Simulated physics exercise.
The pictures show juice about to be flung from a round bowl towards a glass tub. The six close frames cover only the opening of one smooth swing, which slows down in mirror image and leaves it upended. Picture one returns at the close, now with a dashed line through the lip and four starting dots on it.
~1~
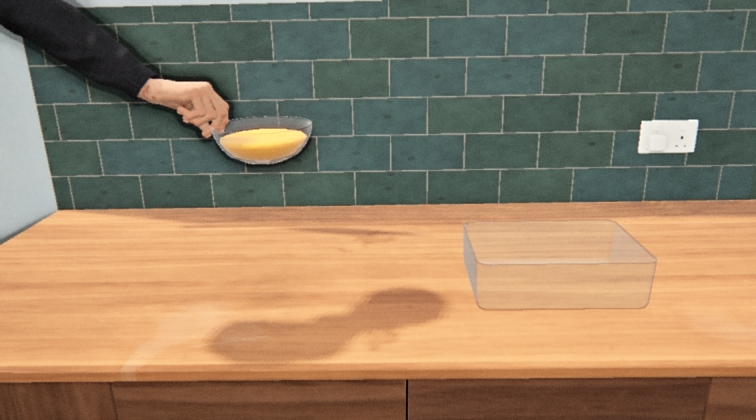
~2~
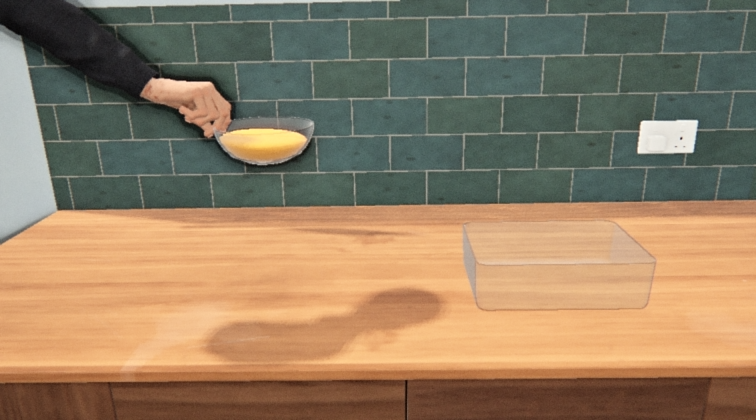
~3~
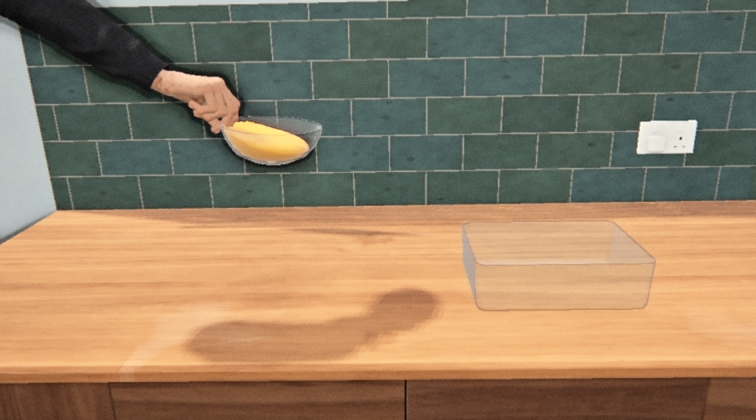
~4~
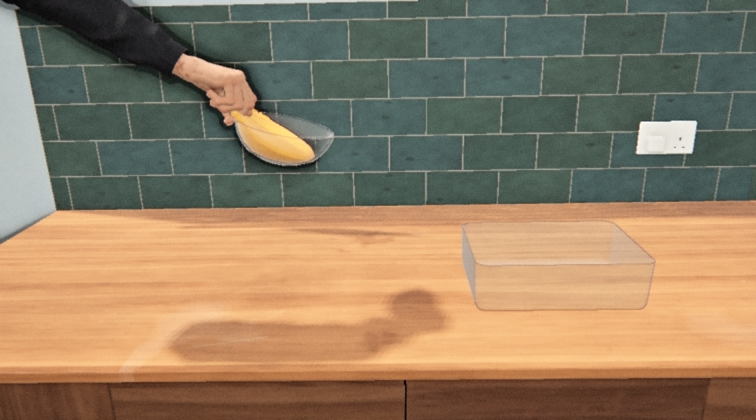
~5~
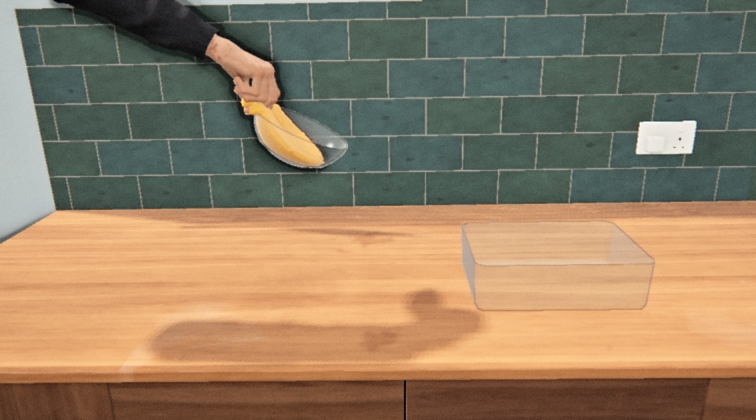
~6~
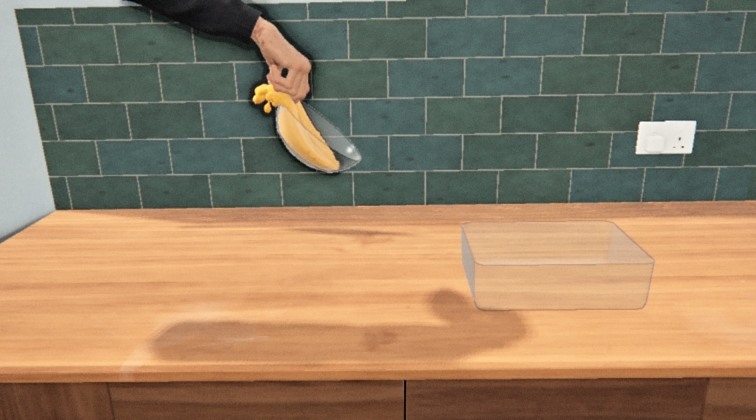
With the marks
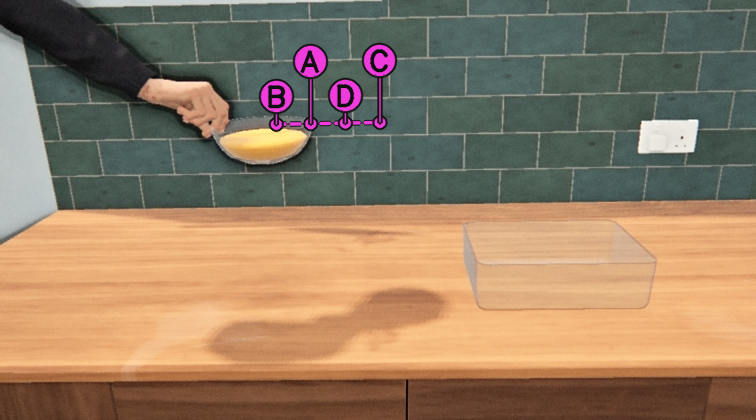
At a wooden kitchen counter with a clear tub on it, a hand held up a see-through bowl of orange-yellow juice, then moved it right and tilted it steeply until juice slopped over the rim near the hand.
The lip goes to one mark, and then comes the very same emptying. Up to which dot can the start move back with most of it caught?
Go for D.
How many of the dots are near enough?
Two of the four.
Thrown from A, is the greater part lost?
Yes, that goes wrong.
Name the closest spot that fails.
A.
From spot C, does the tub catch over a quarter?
Yes, clearly.
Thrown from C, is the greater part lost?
No.
In magenta, A at (310, 123); B at (276, 124); C at (379, 122); D at (345, 123).
With A, about 27 % lands in the tub, 67 % falls short and 6 % goes beside or beyond.
With B, about 2 % lands in the tub, 96 % falls short.
With C, about 71 % lands in the tub, 13 % falls short and 15 % goes beside or beyond.
With D, about 68 % lands in the tub, 22 % falls short and 10 % goes beside or beyond.
